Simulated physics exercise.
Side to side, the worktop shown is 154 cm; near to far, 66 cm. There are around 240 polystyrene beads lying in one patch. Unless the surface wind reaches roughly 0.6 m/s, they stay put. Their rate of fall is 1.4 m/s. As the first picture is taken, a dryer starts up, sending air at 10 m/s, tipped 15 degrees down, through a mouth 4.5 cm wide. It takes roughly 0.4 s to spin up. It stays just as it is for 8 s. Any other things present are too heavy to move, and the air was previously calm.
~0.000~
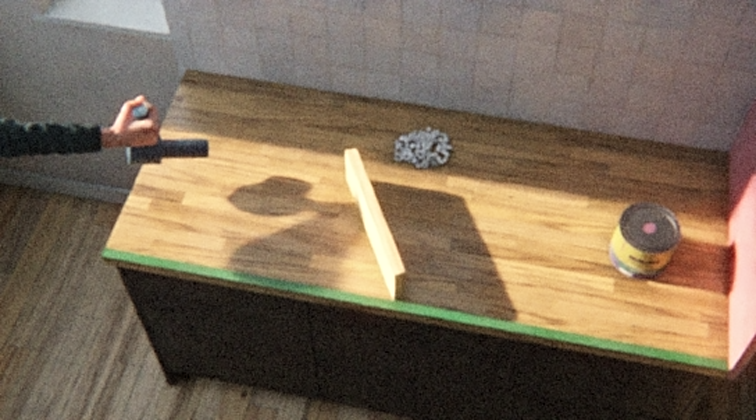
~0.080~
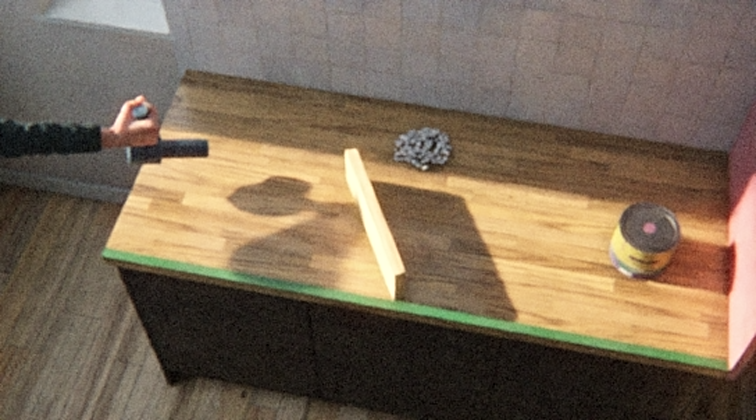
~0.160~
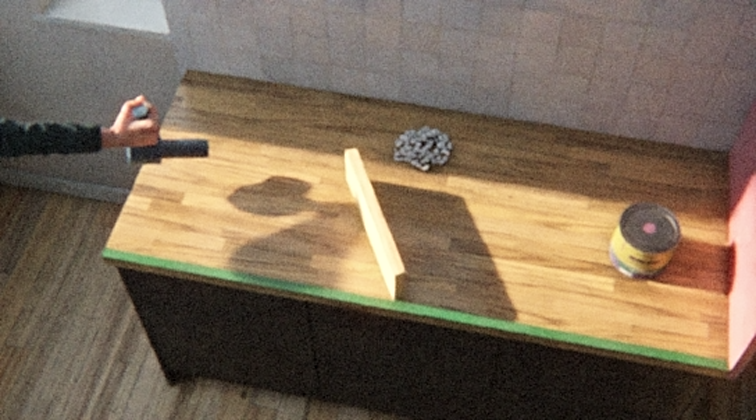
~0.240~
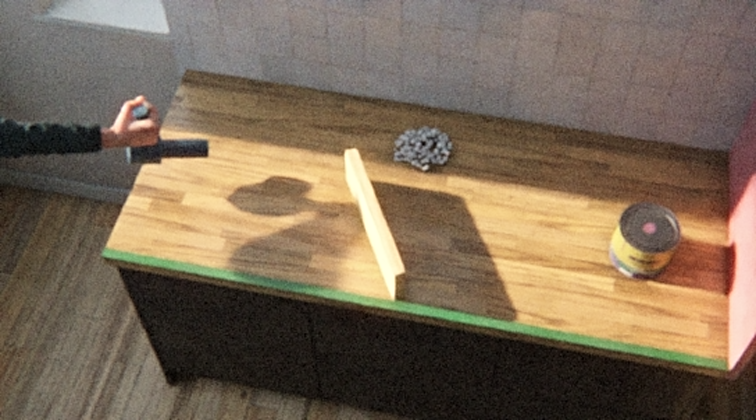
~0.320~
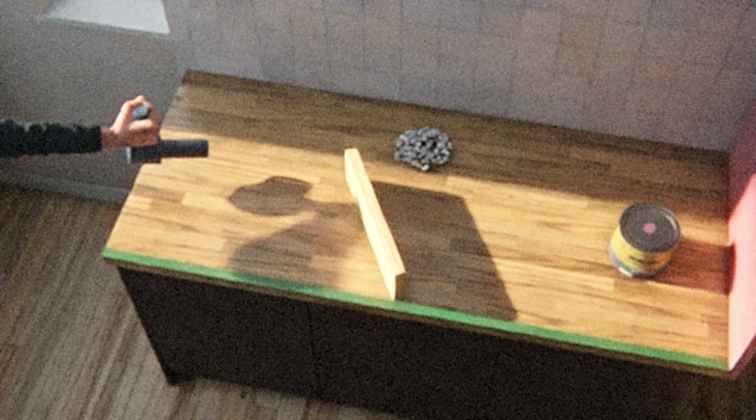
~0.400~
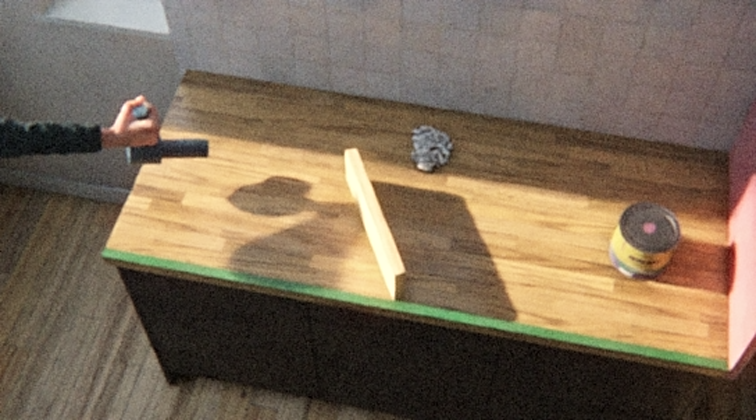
A wooden worktop with a green front edge and dark cupboards below stands against a pale tiled wall, seen from above at an angle. At left a dark-sleeved hand holds a dark dryer pointing right, a pale upright board stands mid-worktop, a patch of small grey beads lies behind it, and a yellow tin sits at right. Hand and camera stay still, and after lying motionless the beads shift slightly rightward, their left side drawing in.
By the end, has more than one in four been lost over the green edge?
The share over that edge tops a quarter.
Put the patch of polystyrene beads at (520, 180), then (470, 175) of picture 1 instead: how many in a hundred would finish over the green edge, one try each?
About 100 and 100 in a hundred, in that order.
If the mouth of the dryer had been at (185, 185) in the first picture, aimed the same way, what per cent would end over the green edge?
You'd be looking at something like 60 in a hundred.
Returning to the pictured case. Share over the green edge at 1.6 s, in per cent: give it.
About 10 %.
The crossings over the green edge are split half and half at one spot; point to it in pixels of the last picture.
Somewhere about (714, 368).
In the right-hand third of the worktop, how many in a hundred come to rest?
Near 5 per cent at the end.
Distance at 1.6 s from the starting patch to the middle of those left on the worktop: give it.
It works out to close to 70 cm.
After 1.6 s, 12 % are over the green edge; the middle of those still in play is near (695, 218); 0 % have settled or left.
After 2.6 s, 82 % are over the green edge; the middle of those still in play is near (719, 331); 55 % have settled or left.
After 4.4 s, 93 % are over the green edge; 93 % have settled or left.
After 8.0 s, at the end, 95 % are over the green edge.
